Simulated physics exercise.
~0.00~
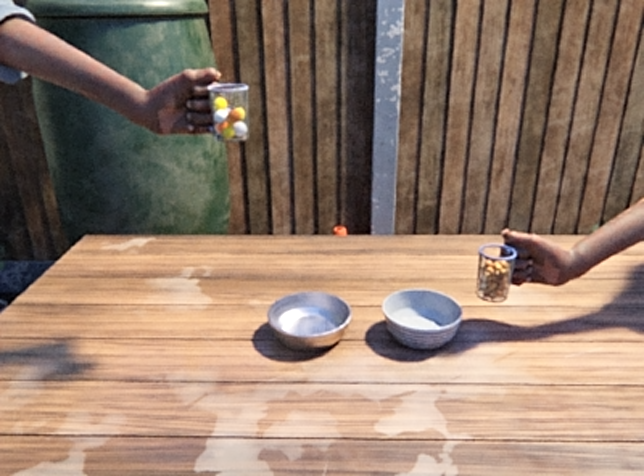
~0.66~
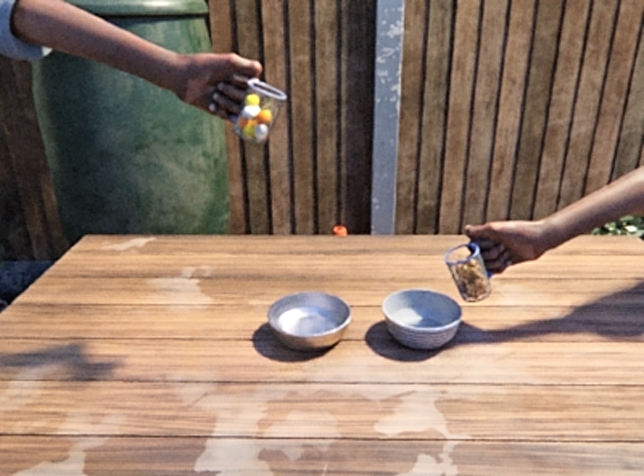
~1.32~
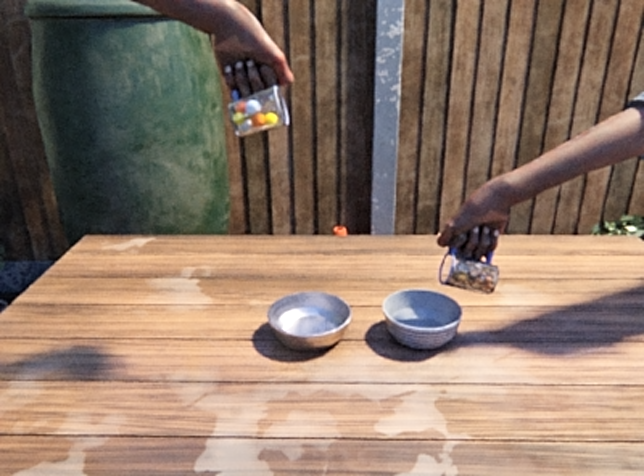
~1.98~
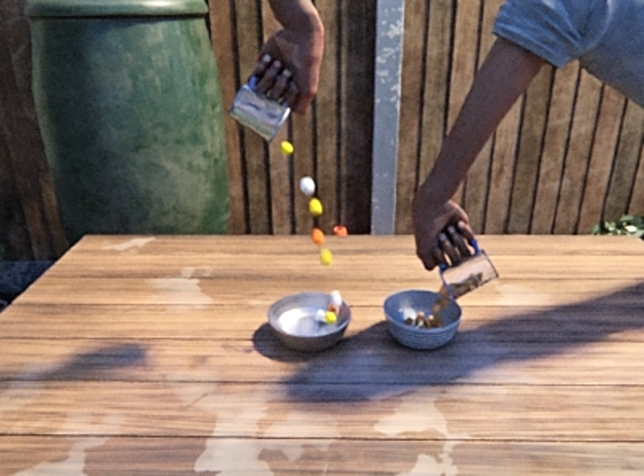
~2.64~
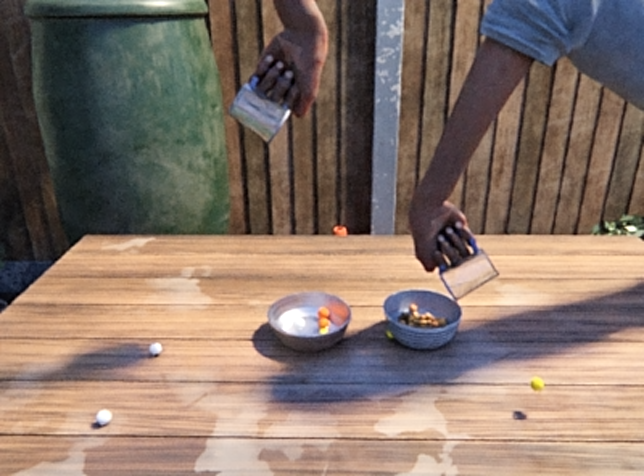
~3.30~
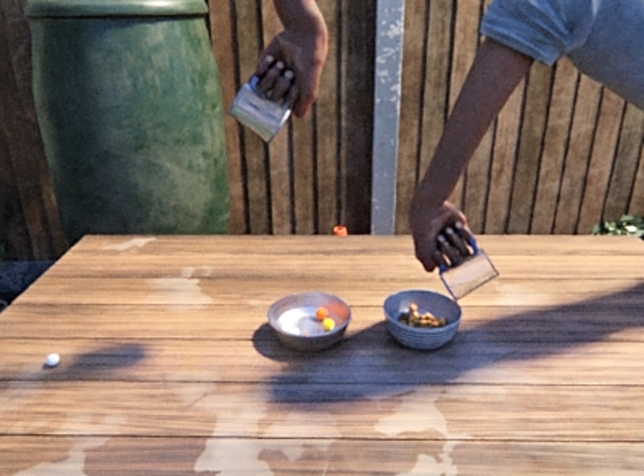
Colourful balls poured by one hand bounce from the left dish; the right dish keeps its pieces.
